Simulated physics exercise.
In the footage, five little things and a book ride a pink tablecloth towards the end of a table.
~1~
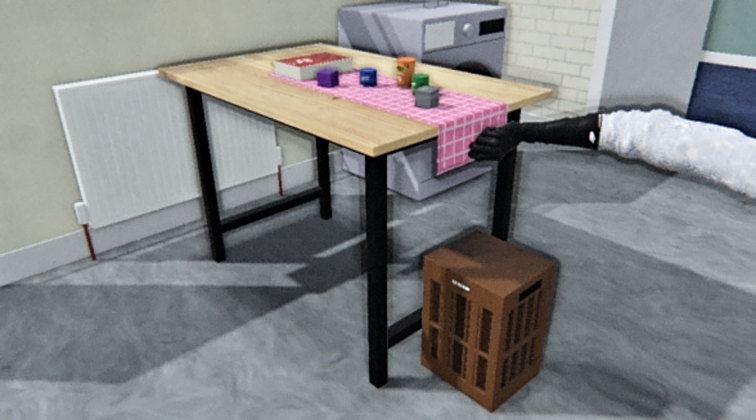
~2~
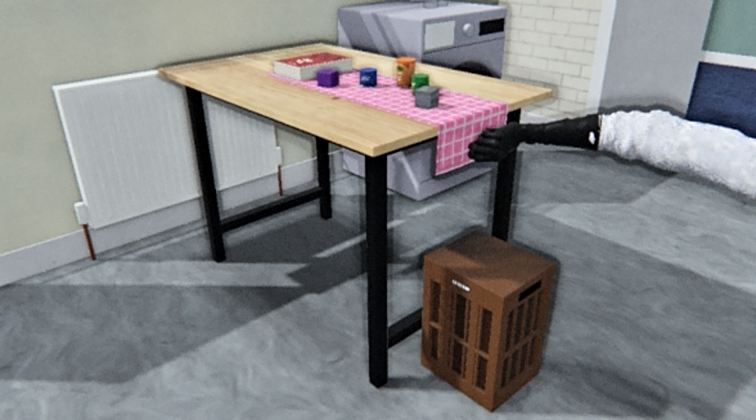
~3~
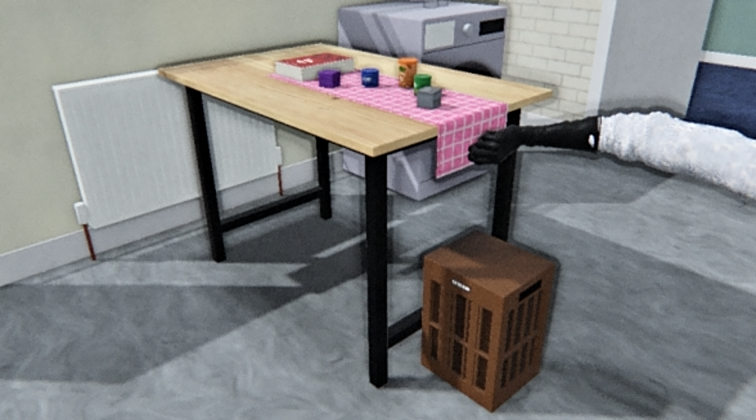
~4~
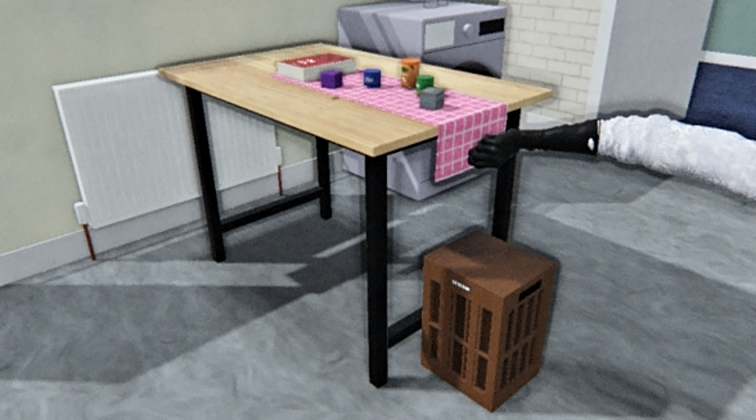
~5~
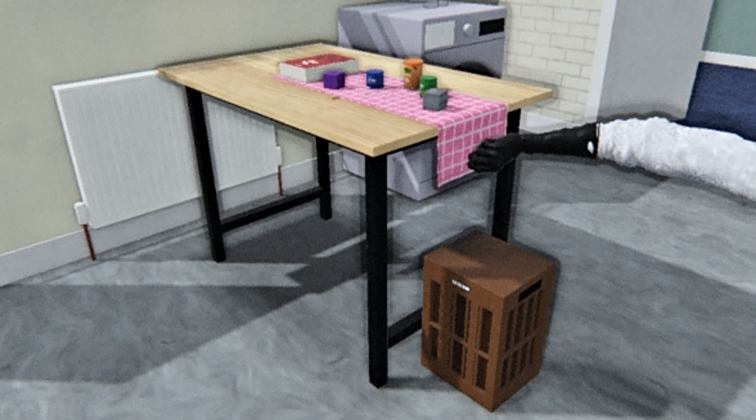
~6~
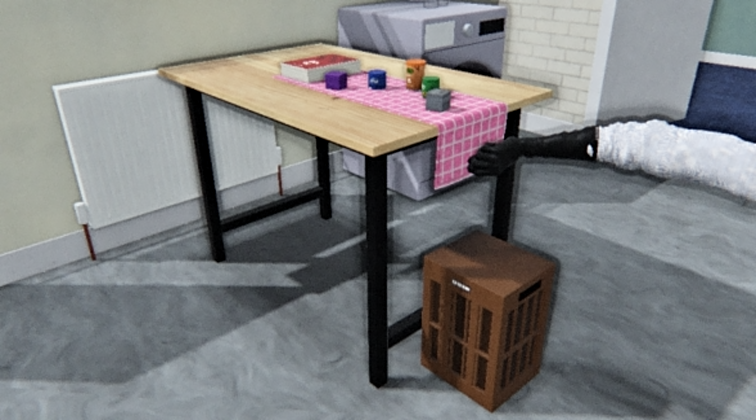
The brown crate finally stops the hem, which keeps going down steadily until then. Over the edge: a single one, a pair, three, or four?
Two items leave the top.
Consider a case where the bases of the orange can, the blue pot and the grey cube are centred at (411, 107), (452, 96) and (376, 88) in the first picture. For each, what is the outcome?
Orange can - leaves the top. Blue pot - leaves the top. Grey cube - stays aboard.
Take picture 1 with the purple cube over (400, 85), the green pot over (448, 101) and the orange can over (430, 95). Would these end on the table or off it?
Looking at each one, the purple cube remains in position, the green pot drops away and the orange can drops away.
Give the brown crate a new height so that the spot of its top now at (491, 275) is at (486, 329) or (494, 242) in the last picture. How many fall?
The tally is 4 and 1.
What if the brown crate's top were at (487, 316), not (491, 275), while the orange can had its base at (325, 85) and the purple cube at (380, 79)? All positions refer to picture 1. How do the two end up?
Observed: Orange can remains seated; purple cube remains seated.
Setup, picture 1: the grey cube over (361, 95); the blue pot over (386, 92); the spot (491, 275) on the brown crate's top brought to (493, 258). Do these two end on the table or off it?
As for the grey cube, it stays in place; as for the blue pot, it stays in place.
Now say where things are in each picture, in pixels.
Hem (437, 175); grey cube (427, 89); green pot (421, 75); orange can (406, 59); blue pot (368, 69); purple cube (328, 71); top of the crate (491, 275), in the first frame.
Hem (436, 175); grey cube (427, 89), in the second frame.
Hem (437, 178); green pot (423, 76), in the third frame.
Hem (435, 182); orange can (411, 60); top of the crate (491, 275), in the fourth frame.
Hem (438, 187); blue pot (375, 71), in the fifth frame.
Hem (435, 189); grey cube (439, 91); green pot (431, 78); orange can (416, 61); blue pot (377, 71); purple cube (336, 73), in the sixth frame.
A little later, hem near (470, 206); all still up.
Next, hem near (469, 239); grey cube and green pot gone.
When it is over, hem on the crate; grey cube and green pot gone. Over the edge go two.
